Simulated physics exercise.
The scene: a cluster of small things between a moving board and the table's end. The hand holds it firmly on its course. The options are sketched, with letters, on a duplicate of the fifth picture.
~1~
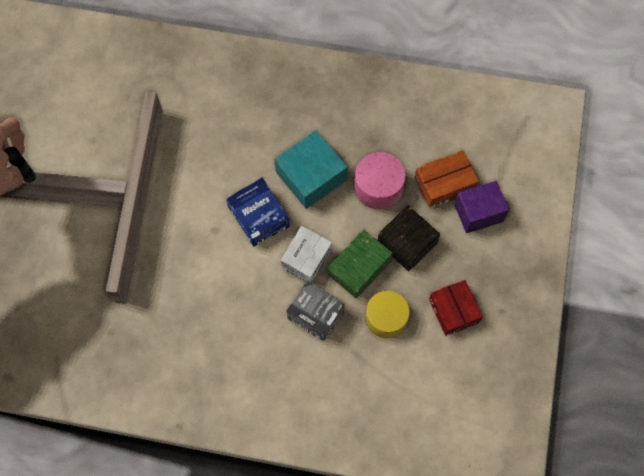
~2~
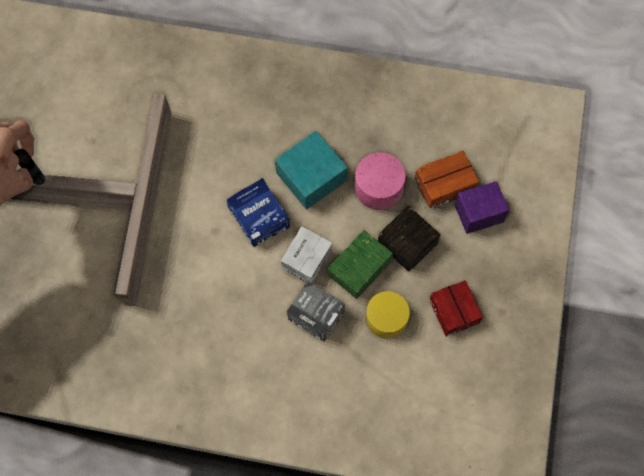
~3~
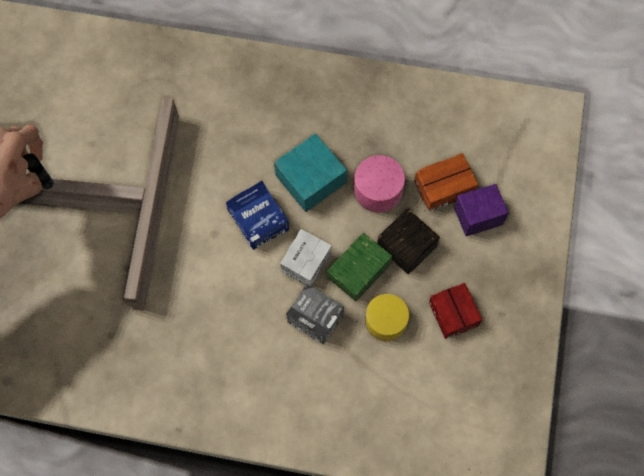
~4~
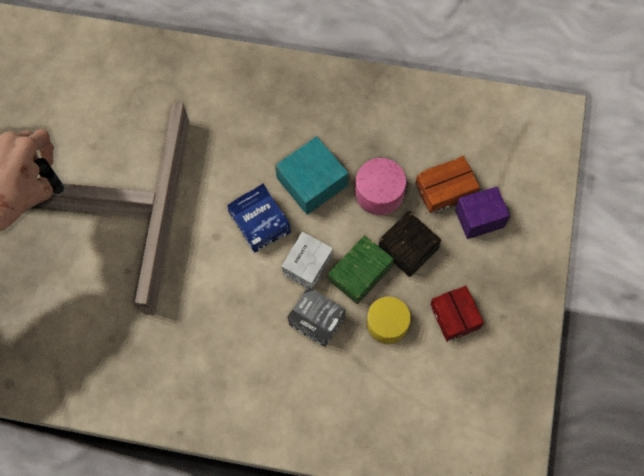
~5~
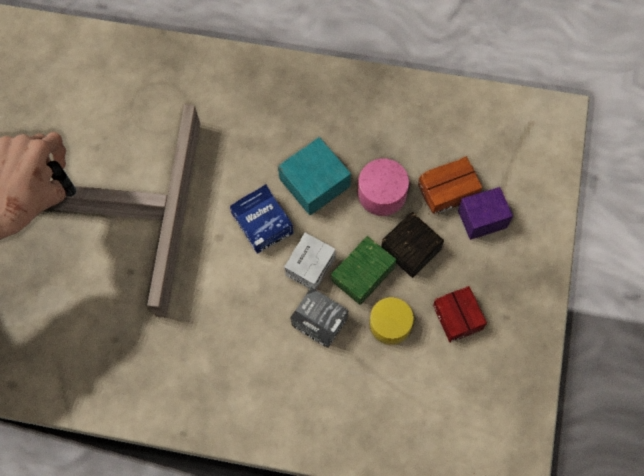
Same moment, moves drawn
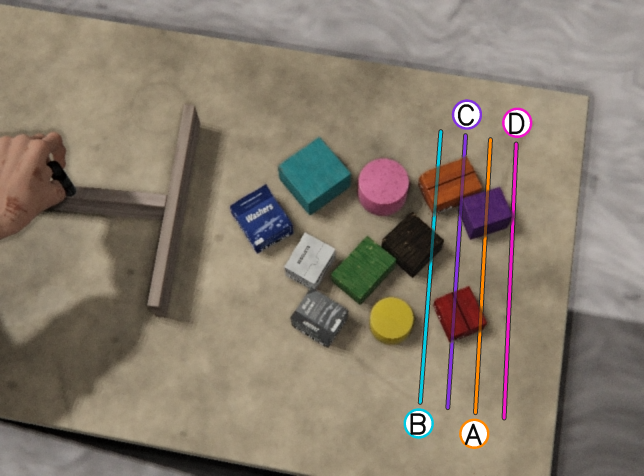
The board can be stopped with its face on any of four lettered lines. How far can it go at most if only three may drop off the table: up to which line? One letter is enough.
No fourth one falls up to A.
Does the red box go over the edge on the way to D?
Yes.
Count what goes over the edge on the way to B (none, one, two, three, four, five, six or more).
The count is none.
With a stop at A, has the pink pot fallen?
No.
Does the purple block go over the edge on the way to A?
Yes.
On the copy, A at (483, 269); B at (431, 260); C at (457, 264); D at (511, 273).
On A. First, board (282, 220); turquoise block (332, 170); yellow tin (395, 326).
Then, board (395, 239); red box (521, 320); orange box (525, 170).
Finally, board (484, 255); purple block over the edge; red box over the edge; two fallen.
By contrast, B is within the limit but short; C is within the limit but short; D drops five.
